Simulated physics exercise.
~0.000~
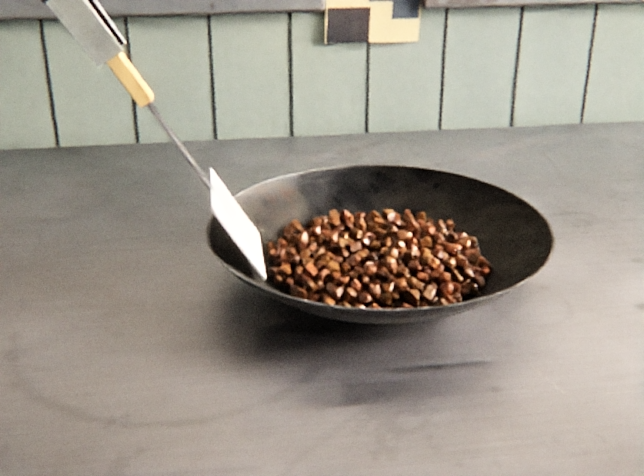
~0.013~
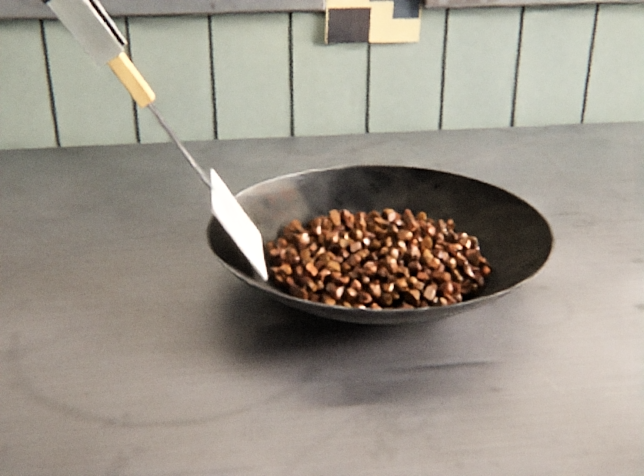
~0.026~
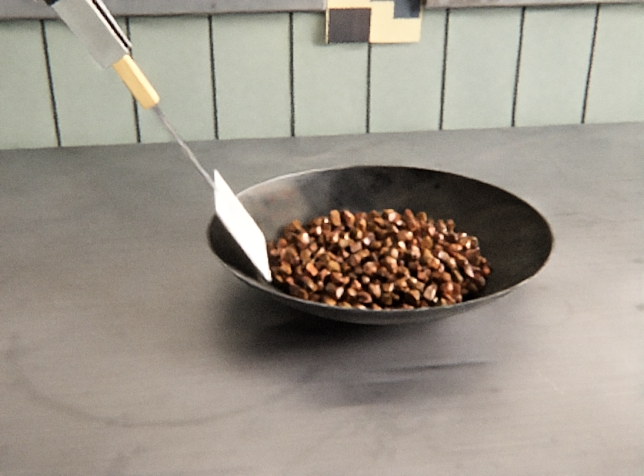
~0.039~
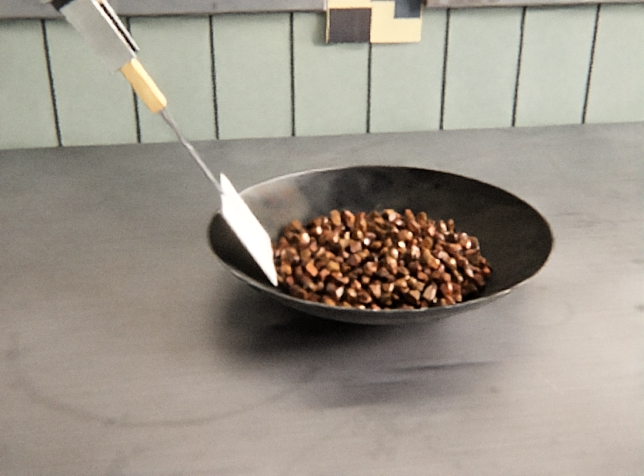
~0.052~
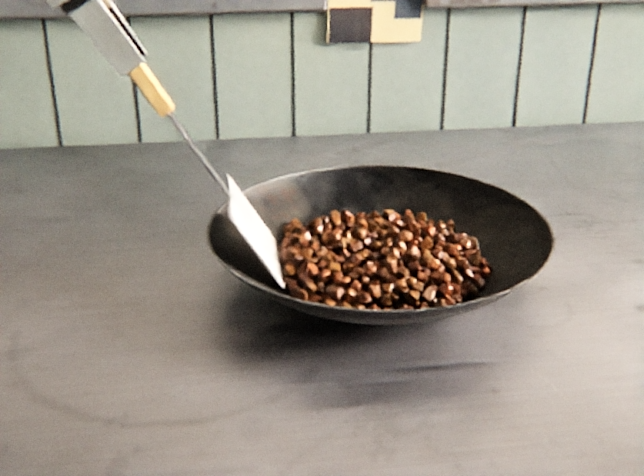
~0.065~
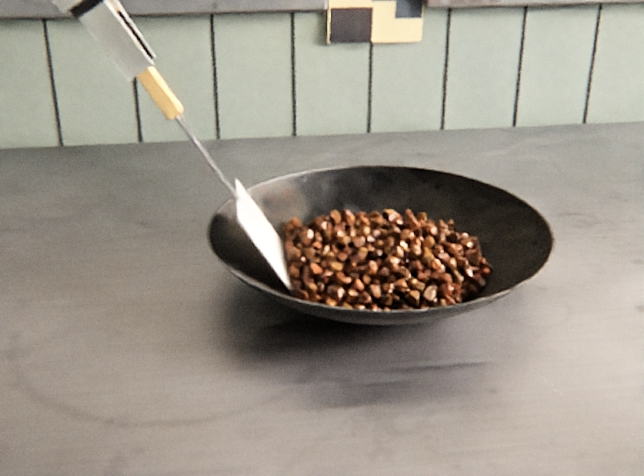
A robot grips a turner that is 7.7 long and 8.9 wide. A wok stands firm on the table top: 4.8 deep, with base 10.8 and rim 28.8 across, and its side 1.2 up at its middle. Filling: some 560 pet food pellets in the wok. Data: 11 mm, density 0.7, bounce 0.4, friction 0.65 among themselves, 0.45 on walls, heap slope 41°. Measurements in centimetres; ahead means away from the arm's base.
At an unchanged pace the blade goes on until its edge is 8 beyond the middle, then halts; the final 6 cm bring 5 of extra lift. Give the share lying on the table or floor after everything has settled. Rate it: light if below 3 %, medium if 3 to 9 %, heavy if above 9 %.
Rating: Medium.
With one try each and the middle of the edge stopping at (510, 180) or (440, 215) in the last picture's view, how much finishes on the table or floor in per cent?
Try 1: Approx. 30 %; try 2: Approx. 0 %.
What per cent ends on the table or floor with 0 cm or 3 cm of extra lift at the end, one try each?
Roughly 20 % and then 10 %.
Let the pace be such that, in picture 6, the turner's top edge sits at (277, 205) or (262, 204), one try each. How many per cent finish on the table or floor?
30 % and 20 %.
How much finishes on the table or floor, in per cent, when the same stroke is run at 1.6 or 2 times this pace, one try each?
Roughly 15 per cent on the first try and 20 per cent on the second.
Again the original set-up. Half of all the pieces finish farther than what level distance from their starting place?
Distance: Around 6 cm.
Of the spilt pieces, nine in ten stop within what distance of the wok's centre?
About 20 cm.
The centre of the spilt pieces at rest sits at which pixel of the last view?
The centre sits at roughly (569, 257).
After 0.20 s, sloping 59°, highest piece 11 above the table; 554 in the wok, 2 on the blade or in flight.
After 0.33 s, sloping 59°, highest piece 11 above the table; 546 in the wok, 1 on the table or floor, 9 on the blade or in flight.
After 0.59 s, sloping 59°, highest piece 7 above the table; 530 in the wok, 24 on the table or floor, 2 on the blade or in flight.
After 1.64 s, sloping 59°, highest piece 7 above the table; 526 in the wok, 30 on the table or floor.
In the end, 526 in the wok, 30 on the table or floor. That is 5 % on the table or floor.
